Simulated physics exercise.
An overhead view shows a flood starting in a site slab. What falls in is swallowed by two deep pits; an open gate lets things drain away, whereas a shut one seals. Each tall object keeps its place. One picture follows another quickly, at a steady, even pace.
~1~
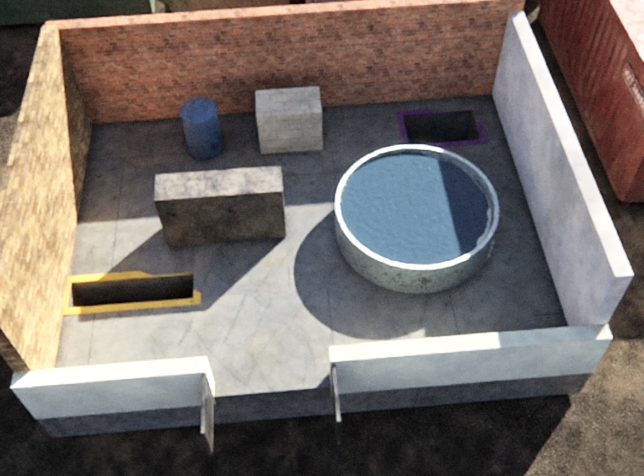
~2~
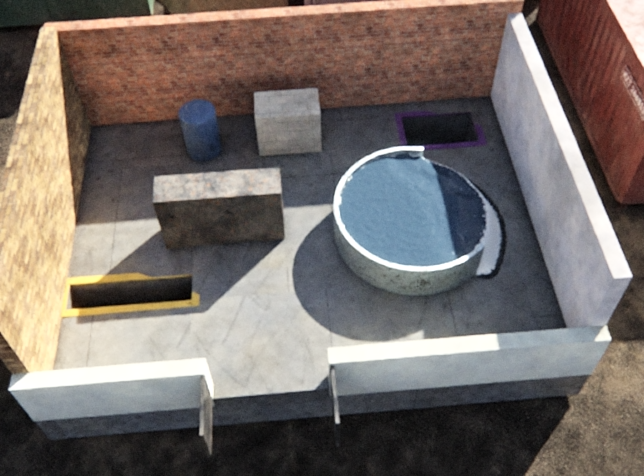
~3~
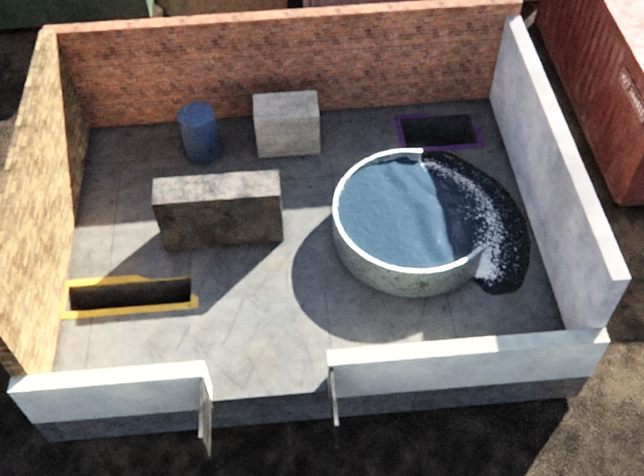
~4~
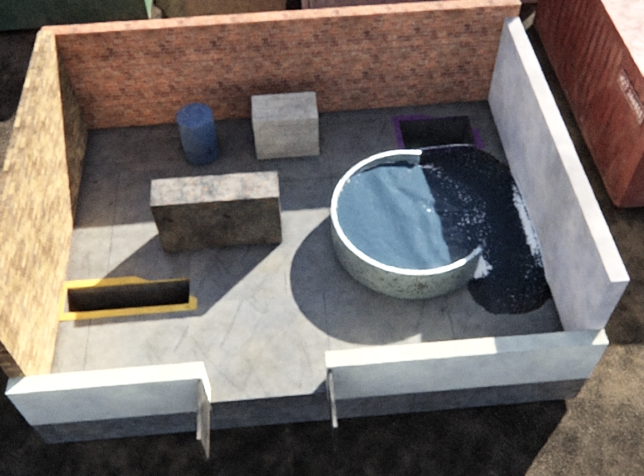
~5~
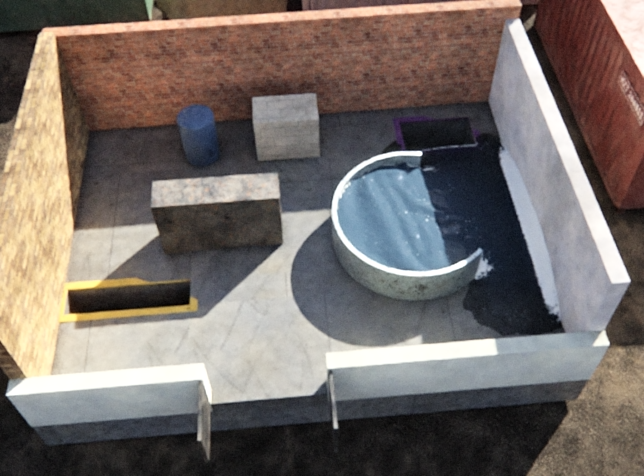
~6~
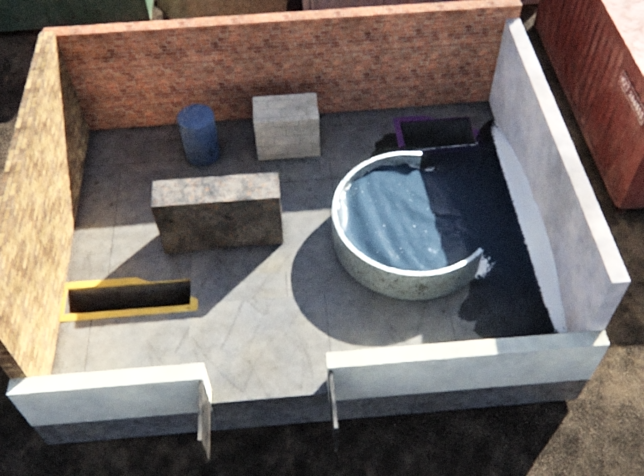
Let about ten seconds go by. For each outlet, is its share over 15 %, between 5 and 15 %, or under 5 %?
I expect the gate to account for a fraction below five per cent. I expect the purple pit to account for upward of fifteen per cent. I expect the yellow pit to account for five up to fifteen per cent.
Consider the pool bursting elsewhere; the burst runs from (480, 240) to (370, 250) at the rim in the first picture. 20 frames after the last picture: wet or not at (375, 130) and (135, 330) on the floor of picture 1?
Going one by one: Puddle-free and then sodden.
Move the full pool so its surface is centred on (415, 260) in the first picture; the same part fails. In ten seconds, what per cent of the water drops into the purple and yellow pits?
Purple about 45 %, yellow about 2 %.
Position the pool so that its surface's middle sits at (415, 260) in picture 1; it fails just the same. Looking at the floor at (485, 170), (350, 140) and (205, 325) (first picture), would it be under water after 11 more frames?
Well, first one got wet, second one stays dry, third one stays dry.
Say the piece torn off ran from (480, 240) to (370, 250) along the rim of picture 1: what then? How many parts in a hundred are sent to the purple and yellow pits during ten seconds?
Lab note - share by pit: Purple 15 %, yellow 25 %.
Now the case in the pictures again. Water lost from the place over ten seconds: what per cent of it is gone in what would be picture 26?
Share gone: About 45 %.
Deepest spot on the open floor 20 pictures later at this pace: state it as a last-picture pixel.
It should be deepest at about (571, 357).
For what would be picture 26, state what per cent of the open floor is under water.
Roughly 45 percent.
A moment on, water covers 15 % of the floor; the gate 0 %, the purple pit 5 %, the yellow pit 0 %.
Next, water covers 25 % of the floor; the gate 0 %, the purple pit 13 %, the yellow pit 0 %.
Then, water covers 45 % of the floor; the gate 0 %, the purple pit 27 %, the yellow pit 0 %.
Later, water covers 65 % of the floor; the gate 1 %, the purple pit 38 %, the yellow pit 3 %.
In the end, water covers 60 % of the floor; the gate 3 %, the purple pit 44 %, the yellow pit 12 %.
